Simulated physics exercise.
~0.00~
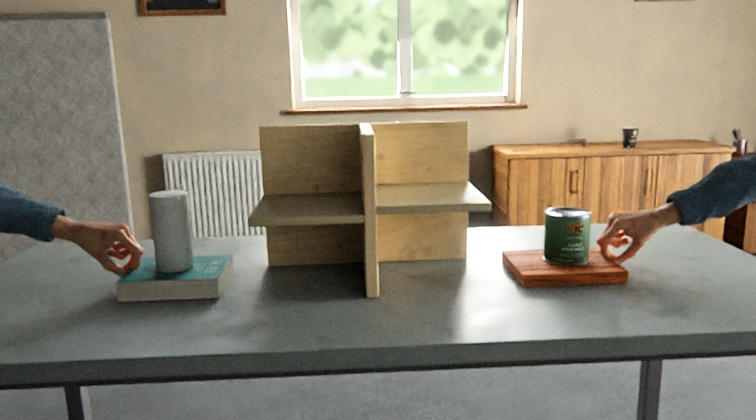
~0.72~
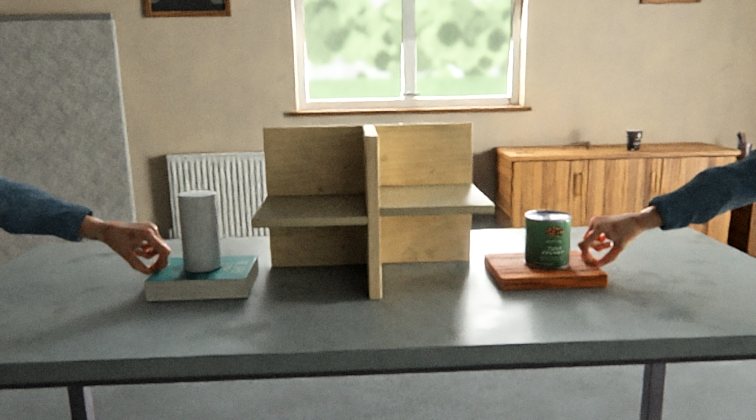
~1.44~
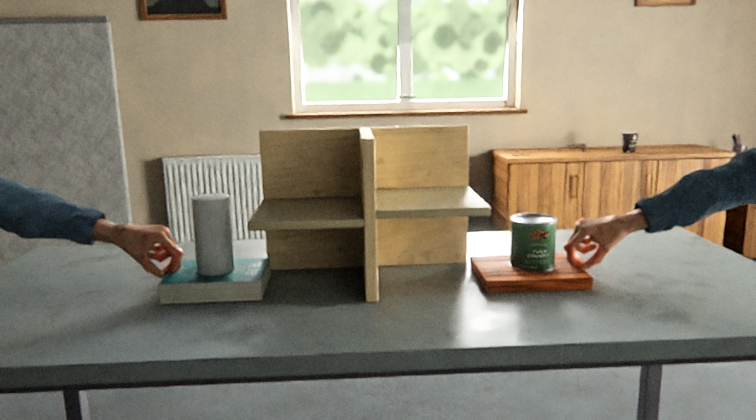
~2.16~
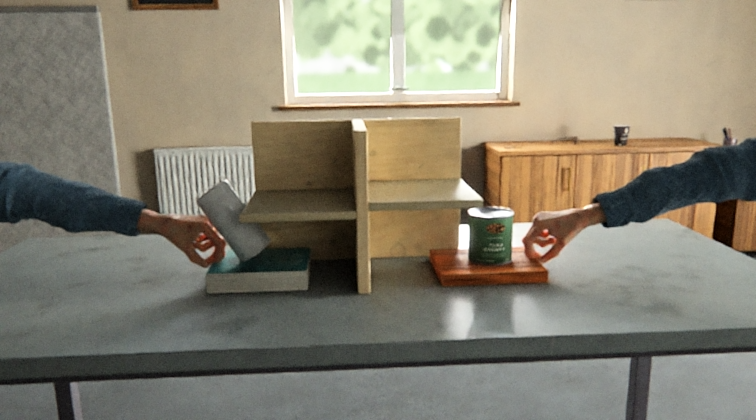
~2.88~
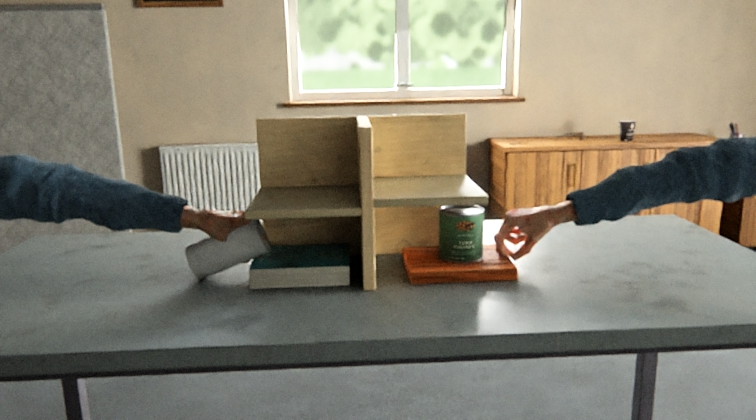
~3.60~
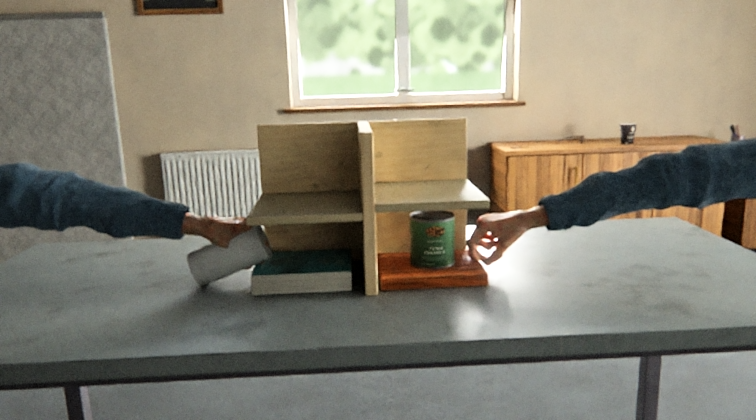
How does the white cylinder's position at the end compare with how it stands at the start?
At the start the white cylinder stands upright on the turquoise book, but by the end it is lying on its side.
Hands slide loads inward, toppling a white cylinder against the shelf; a green pot passes under.
